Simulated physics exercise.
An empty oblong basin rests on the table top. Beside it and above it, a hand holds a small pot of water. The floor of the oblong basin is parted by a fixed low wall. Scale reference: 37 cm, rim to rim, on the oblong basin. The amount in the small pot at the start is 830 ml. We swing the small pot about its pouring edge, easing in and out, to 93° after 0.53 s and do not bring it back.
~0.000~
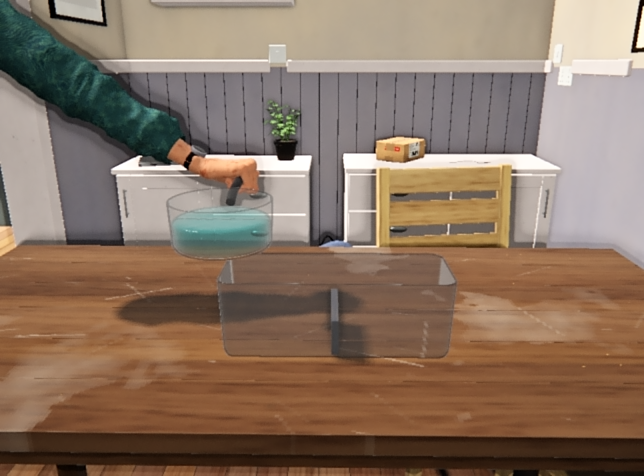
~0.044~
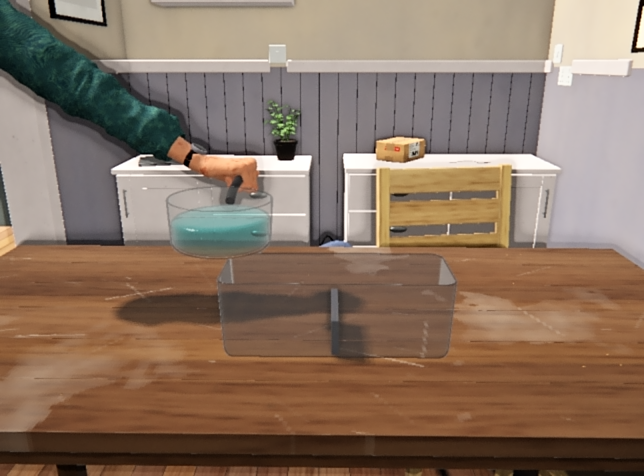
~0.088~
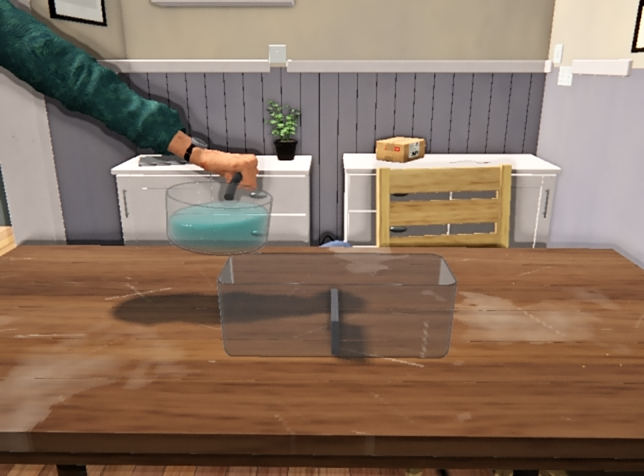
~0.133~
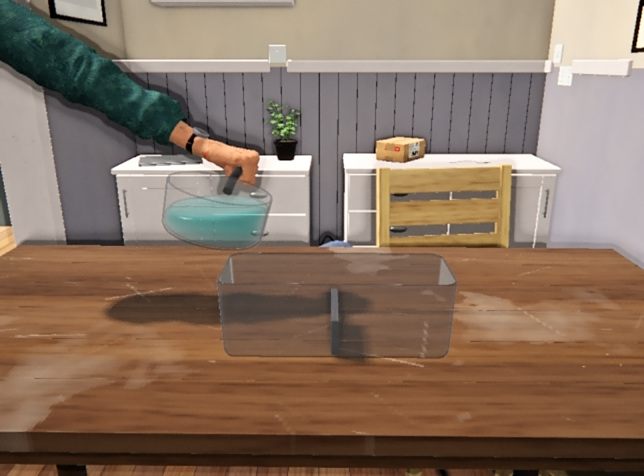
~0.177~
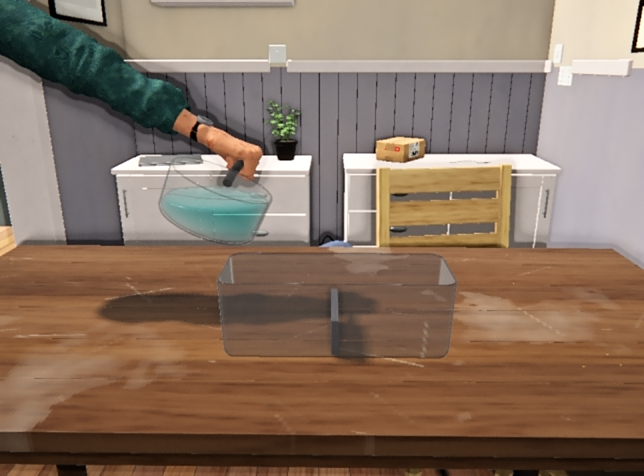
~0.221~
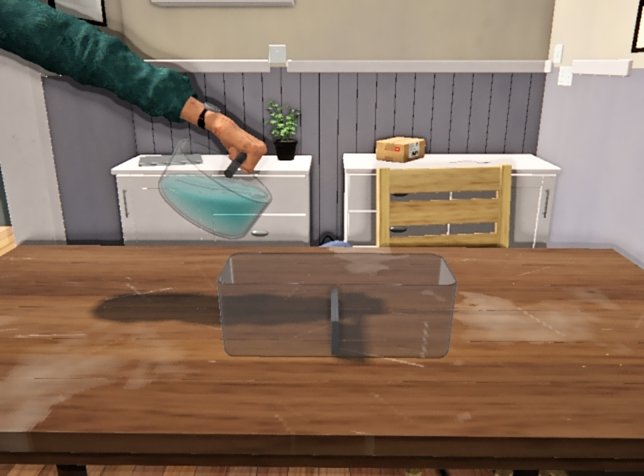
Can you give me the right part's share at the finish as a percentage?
Sure, about 60 percent.
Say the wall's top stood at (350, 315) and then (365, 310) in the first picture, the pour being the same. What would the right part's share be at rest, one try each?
45 per cent first, 15 per cent second.
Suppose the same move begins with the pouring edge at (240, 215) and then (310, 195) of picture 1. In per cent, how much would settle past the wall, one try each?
I'd say 10 percent on the first go, 80 percent on the next.
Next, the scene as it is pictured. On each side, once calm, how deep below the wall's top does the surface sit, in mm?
About 48 mm left, about 38 mm right.
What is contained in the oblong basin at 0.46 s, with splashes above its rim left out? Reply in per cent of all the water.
The basin holds roughly 3 in a hundred parts at that moment.
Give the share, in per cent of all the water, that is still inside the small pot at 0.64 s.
Some 10 per cent.
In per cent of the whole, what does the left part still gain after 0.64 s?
Around 28 in a hundred.
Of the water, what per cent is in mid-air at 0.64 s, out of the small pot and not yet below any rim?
Airborne fraction: Approx. 22 %.
After 0.46 s the tilt is 89° and 49 per cent is still to pour, 3 is left of the wall and 0 right of it.
After 0.64 s the tilt is 93° and 9 per cent is still to pour, 8 is left of the wall and 61 right of it.
After 0.83 s the tilt is 93° and 4 per cent is still to pour, 18 is left of the wall and 59 right of it.
After 1.03 s the tilt is 93° and 1 per cent is still to pour, 33 is left of the wall and 60 right of it.
In the end 36 per cent lies left of the wall, 60 right of it and 4 outside.
